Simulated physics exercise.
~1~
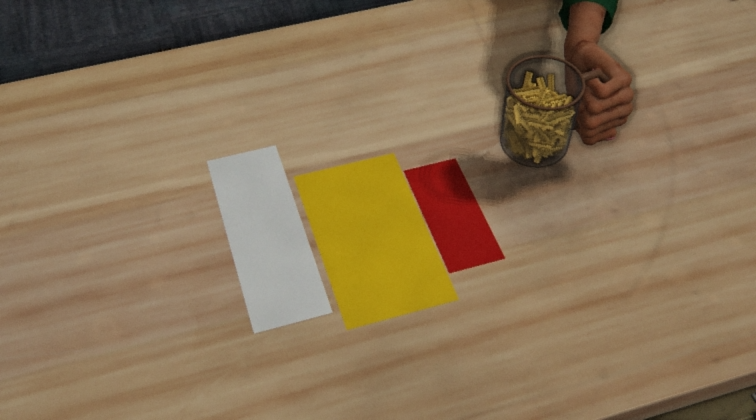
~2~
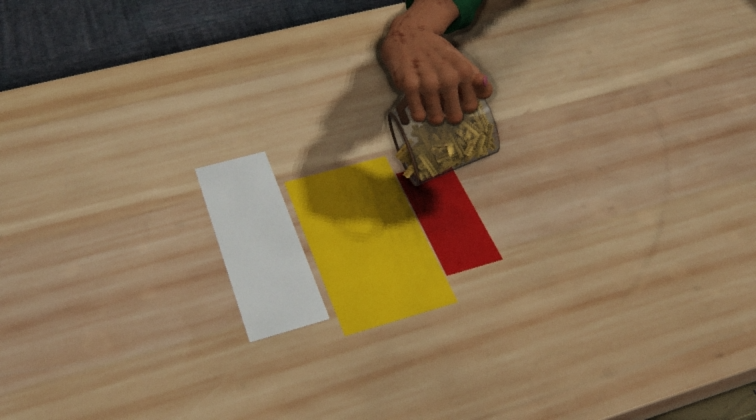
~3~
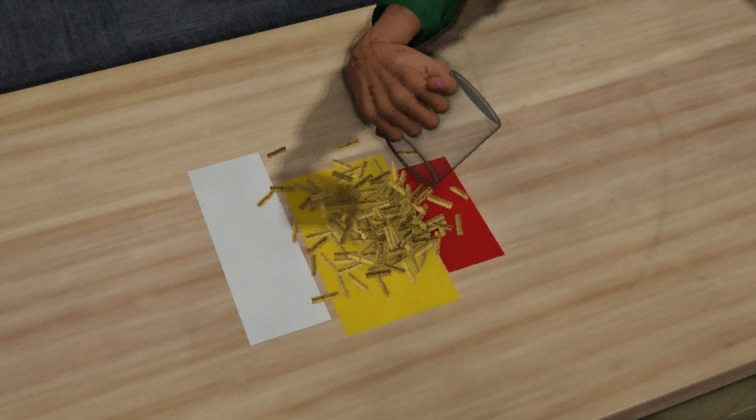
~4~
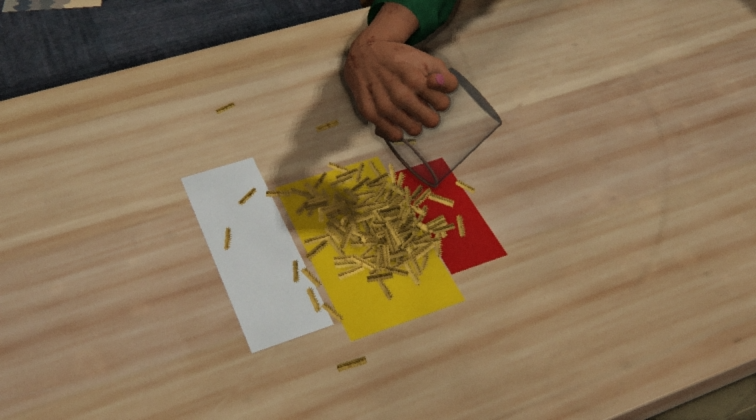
A hand tips a glass of dry pasta, spilling the pieces mostly onto the yellow mat.
